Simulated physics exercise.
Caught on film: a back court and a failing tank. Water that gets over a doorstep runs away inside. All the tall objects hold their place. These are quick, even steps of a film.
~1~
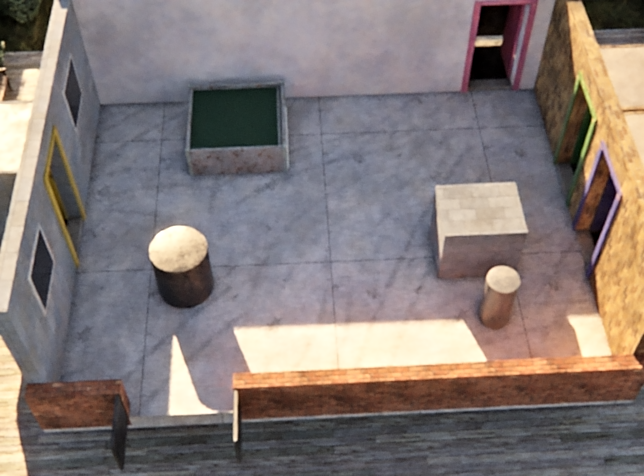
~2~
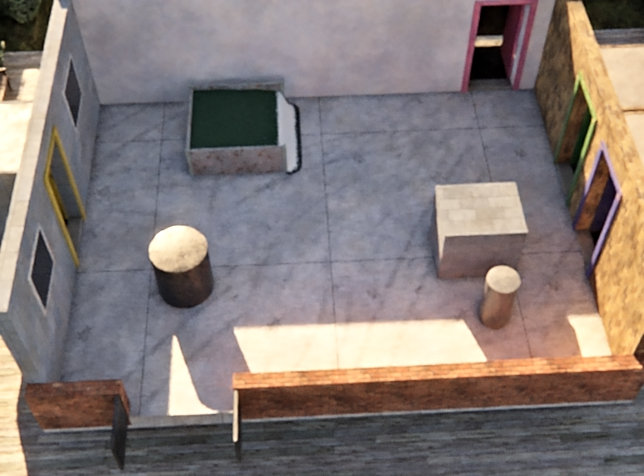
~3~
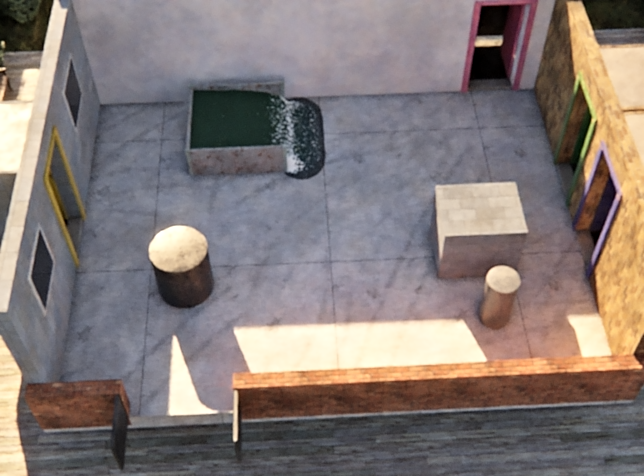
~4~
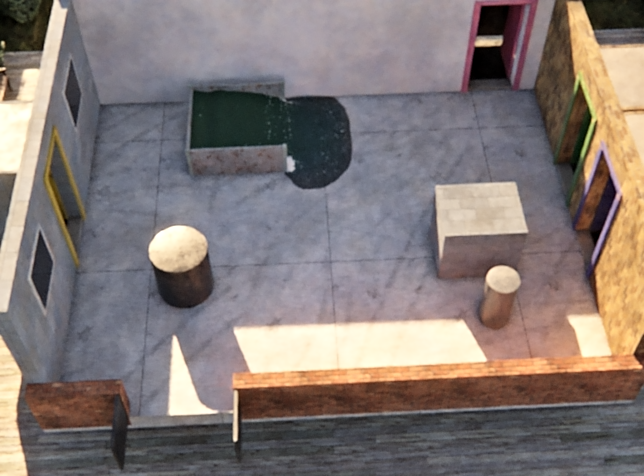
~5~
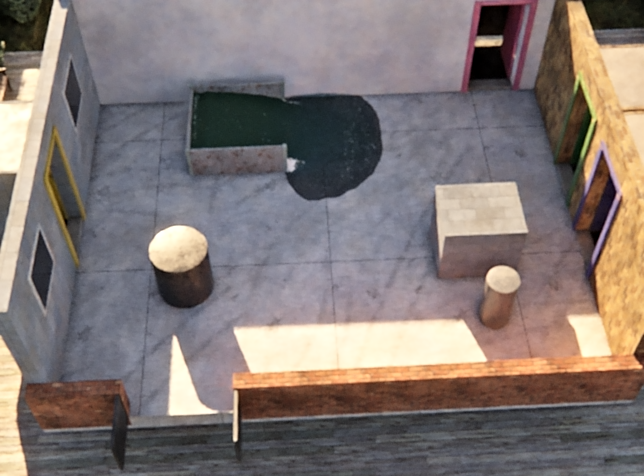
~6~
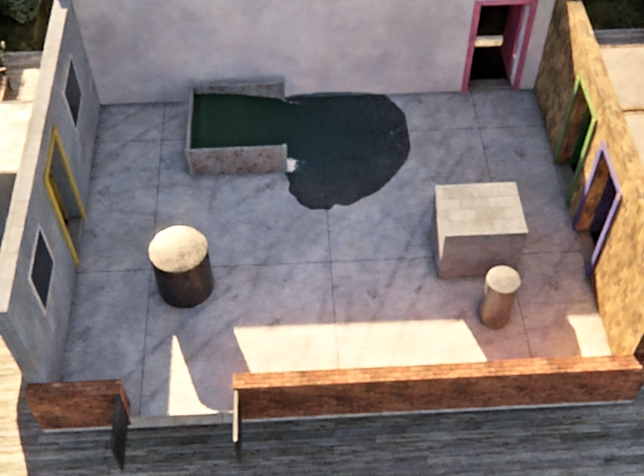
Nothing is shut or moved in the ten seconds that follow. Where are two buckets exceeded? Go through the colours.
One by one: The green door lets in a lot; the yellow door admits no more than that; the blue door lets in a lot; the pink door lets in a lot.
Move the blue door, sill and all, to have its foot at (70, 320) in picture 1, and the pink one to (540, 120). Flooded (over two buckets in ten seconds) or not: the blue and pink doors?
In short: Blue door is under; pink door floods.
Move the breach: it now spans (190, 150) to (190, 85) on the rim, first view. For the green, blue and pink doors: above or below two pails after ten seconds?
Then: Green stays under, blue is under, pink keeps below it.
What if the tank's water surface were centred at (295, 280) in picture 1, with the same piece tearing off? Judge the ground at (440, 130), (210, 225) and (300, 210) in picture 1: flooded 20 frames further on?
In turn: Flooded, not flooded, dry.
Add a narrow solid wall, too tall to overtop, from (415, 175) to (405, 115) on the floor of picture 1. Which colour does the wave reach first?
First comes the pink-painted one.
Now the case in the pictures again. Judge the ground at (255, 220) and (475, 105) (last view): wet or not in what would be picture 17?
In that order: Free of water, wet.
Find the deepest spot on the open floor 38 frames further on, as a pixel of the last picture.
Roughly at (594, 380).
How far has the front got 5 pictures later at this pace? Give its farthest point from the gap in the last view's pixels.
I would point to (512, 115).
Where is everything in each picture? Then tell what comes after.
The water tank at (237, 119) is whole and still, in the first picture.
The front is at (290, 106), out from the gap at (283, 130), in the second picture.
The front is at (305, 101), out from the gap at (283, 132), in the third picture.
The front is at (323, 96), out from the gap at (283, 132), in the fourth picture.
Water pours out at (283, 133) and has run to (367, 108), in the fifth picture.
The front is at (400, 117), out from the gap at (283, 133), in the sixth picture.
A moment on, water covers 25 % of the floor; the green door not reached, the yellow door not reached, the blue door not reached, the pink door not reached.
Next, water covers 30 % of the floor; the green door wet at the sill, nothing in, the yellow door not reached, the blue door not reached, the pink door wet at the sill, nothing in.
Then, water covers 35 % of the floor; the green door over two buckets in, the yellow door not reached, the blue door under two buckets in, the pink door under two buckets in.
Later, water covers 45 % of the floor; the green door over two buckets in, the yellow door not reached, the blue door over two buckets in, the pink door over two buckets in.
In the end, water covers 65 % of the floor; the green door over two buckets in, the yellow door not reached, the blue door over two buckets in, the pink door over two buckets in.
